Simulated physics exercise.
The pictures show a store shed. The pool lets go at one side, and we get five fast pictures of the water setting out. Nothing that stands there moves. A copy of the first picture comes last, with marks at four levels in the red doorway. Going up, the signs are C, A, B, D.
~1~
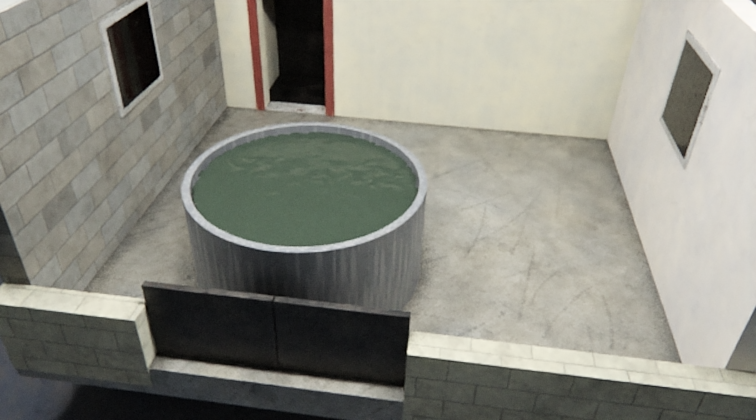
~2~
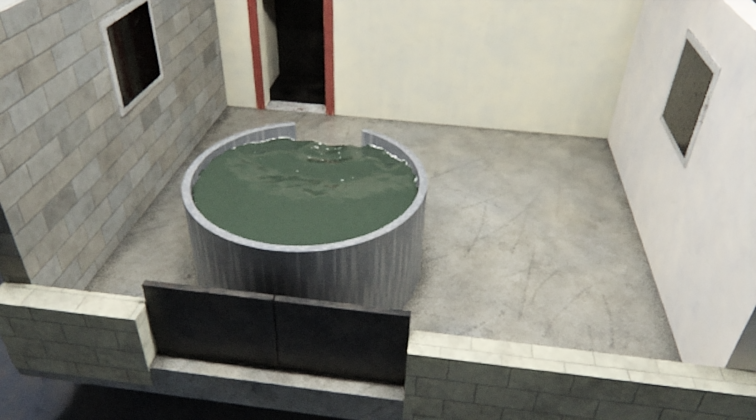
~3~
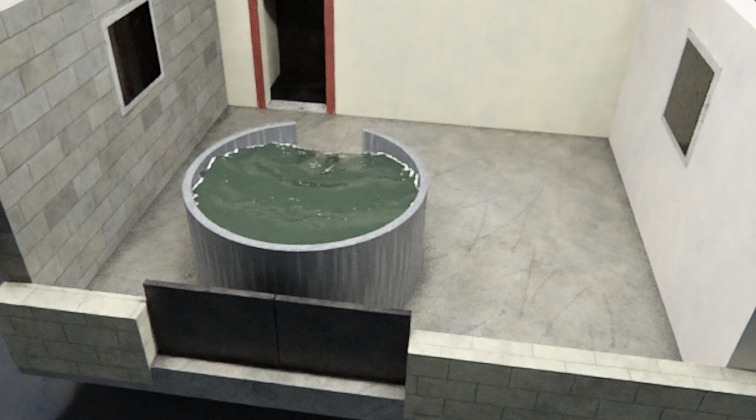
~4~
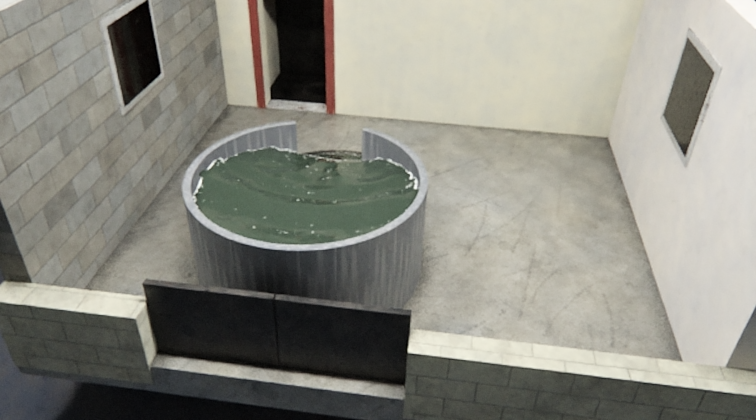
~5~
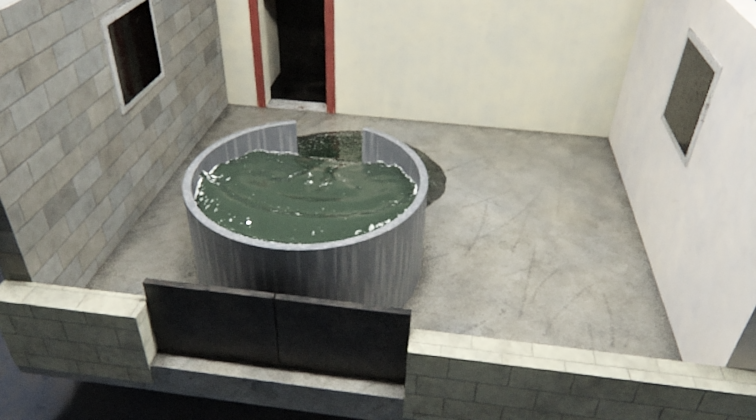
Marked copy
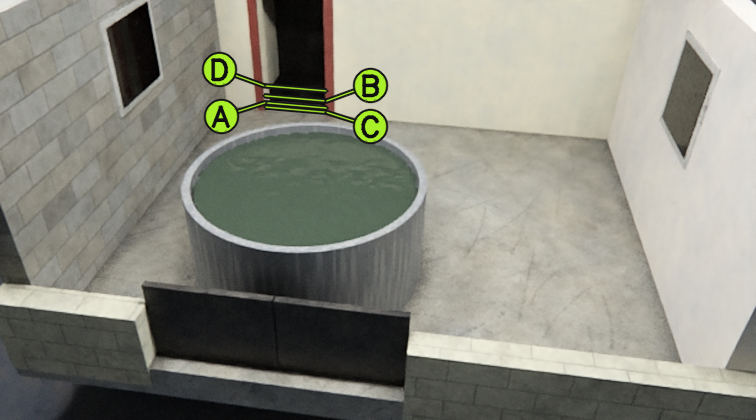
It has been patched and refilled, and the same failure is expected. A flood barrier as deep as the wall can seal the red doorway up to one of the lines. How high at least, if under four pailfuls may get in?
Take D.
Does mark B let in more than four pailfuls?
Yes.
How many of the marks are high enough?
One.
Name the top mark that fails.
B it is.
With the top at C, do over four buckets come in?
Yes.
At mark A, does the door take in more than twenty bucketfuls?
Yes, clearly.
On the marked copy, A at (295, 105); B at (295, 98); C at (295, 109); D at (294, 88); from the bottom up C, A, B, D.
With A, dozens of bucketfuls pour in.
With B, about 11 bucketfuls get in.
With C, dozens of bucketfuls pour in.
With D, a splash gets over, under a bucket.
